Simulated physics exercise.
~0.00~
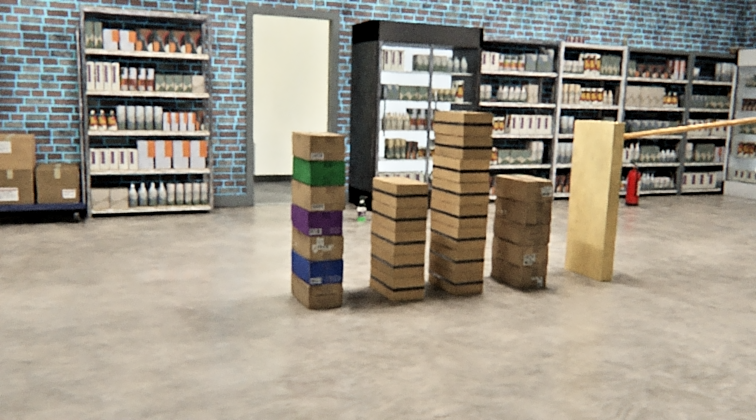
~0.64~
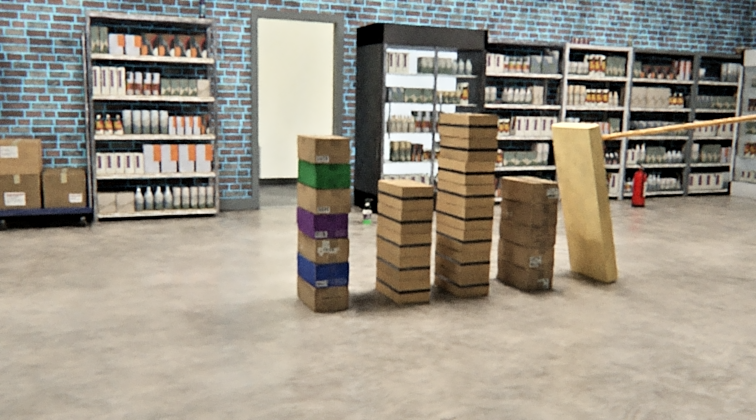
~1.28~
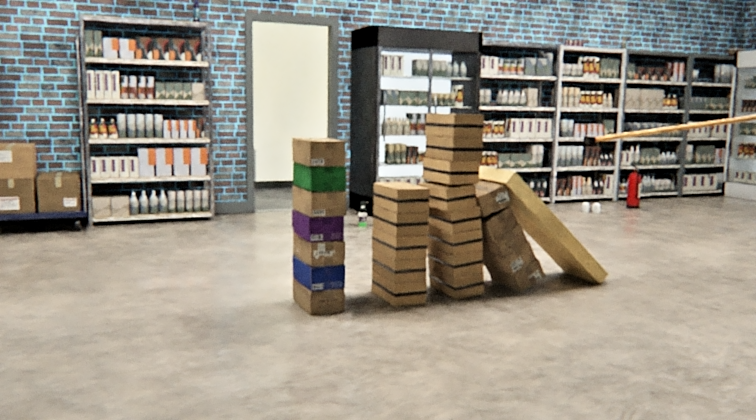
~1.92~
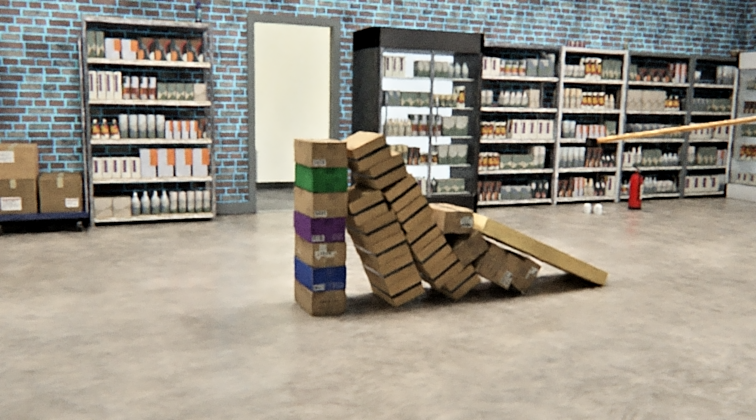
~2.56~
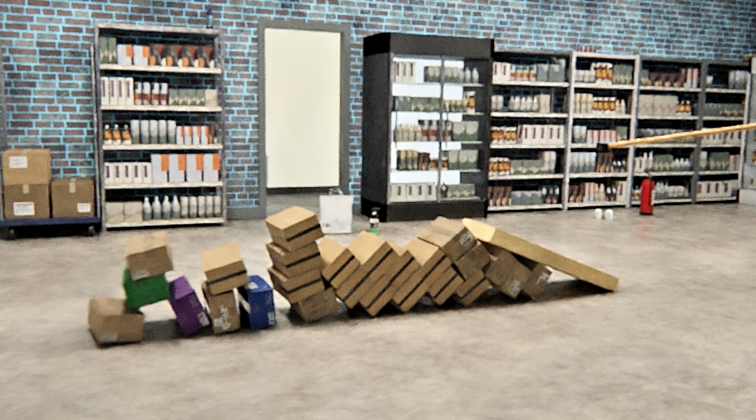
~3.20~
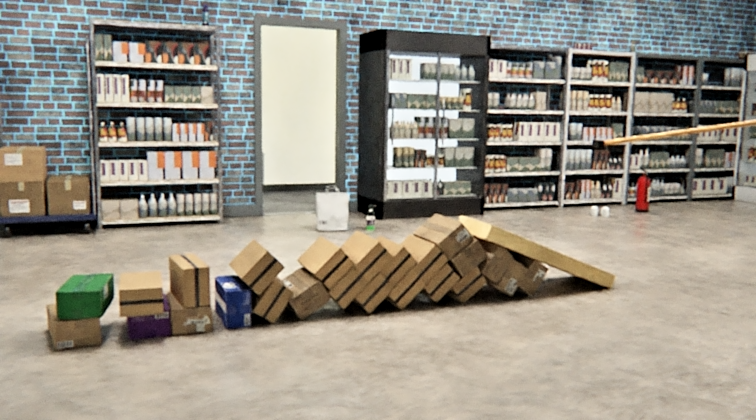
A tall wooden board, nudged by a pole, tipped left into a row of stacked parcels, toppling the piles one after another until the last, with green, purple and blue parcels, collapsed too, leaving everything strewn leftward across the floor.
